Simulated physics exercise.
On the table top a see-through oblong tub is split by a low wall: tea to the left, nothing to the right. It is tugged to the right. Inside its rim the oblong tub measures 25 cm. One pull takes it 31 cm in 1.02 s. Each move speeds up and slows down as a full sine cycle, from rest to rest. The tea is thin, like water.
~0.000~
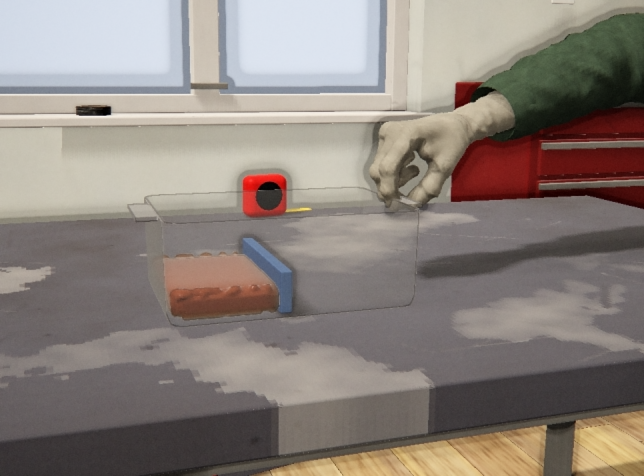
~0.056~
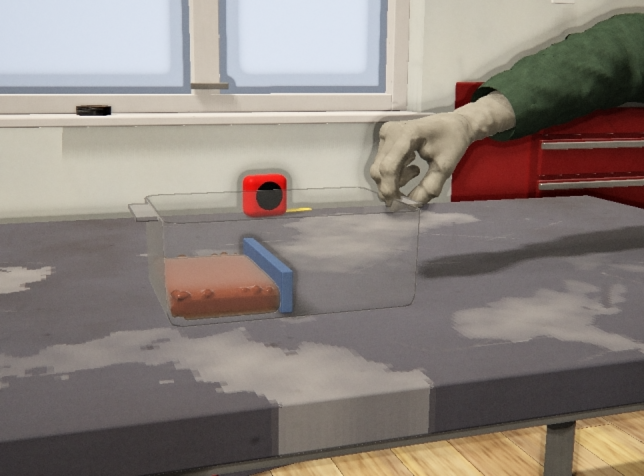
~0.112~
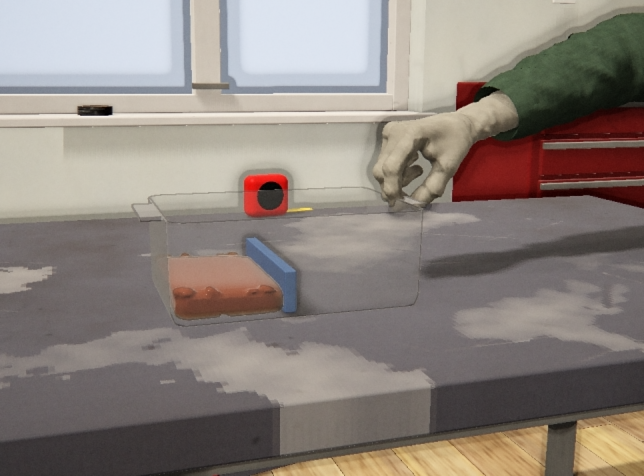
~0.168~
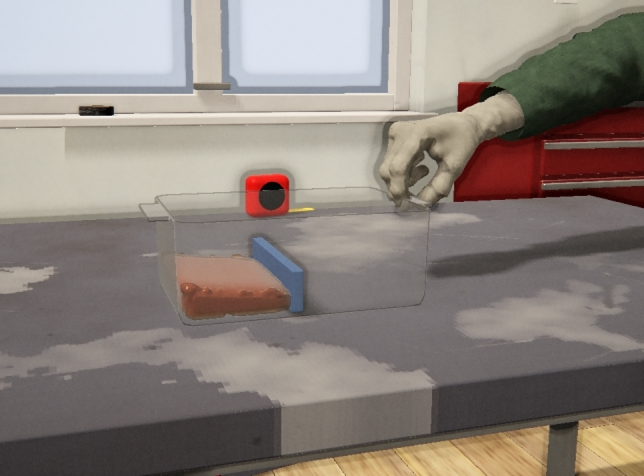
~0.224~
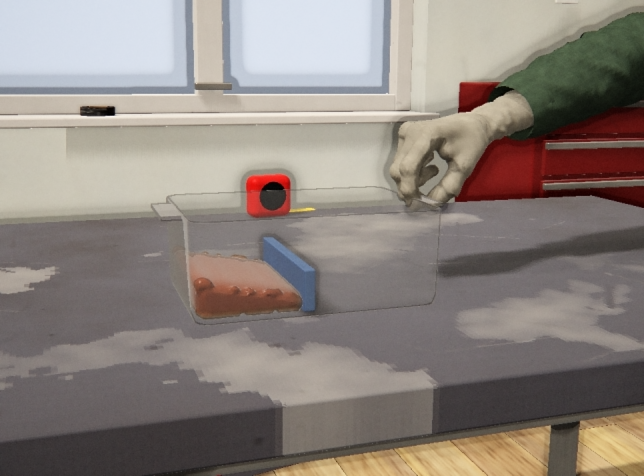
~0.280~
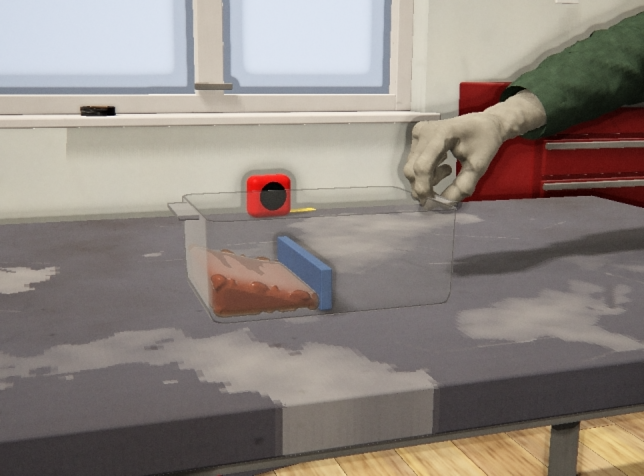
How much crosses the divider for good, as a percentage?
Close to 0 per cent.
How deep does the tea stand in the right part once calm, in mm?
Some 0 mm deep.
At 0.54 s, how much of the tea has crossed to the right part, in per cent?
Near 0 in a hundred.
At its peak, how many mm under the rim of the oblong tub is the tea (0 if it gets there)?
About 55 mm.
By 0.54 s it has gone 17 cm; 0 per cent is on the right side and 0 is out of the oblong tub.
By 0.80 s it has gone 29 cm; 0 per cent is on the right side and 0 is out of the oblong tub.
By 1.06 s it has gone 31 cm; 0 per cent is on the right side and 0 is out of the oblong tub.
By 1.32 s it has gone 31 cm; 0 per cent is on the right side and 0 is out of the oblong tub.
At rest 0 per cent is on the right side and 0 is out of the oblong tub.
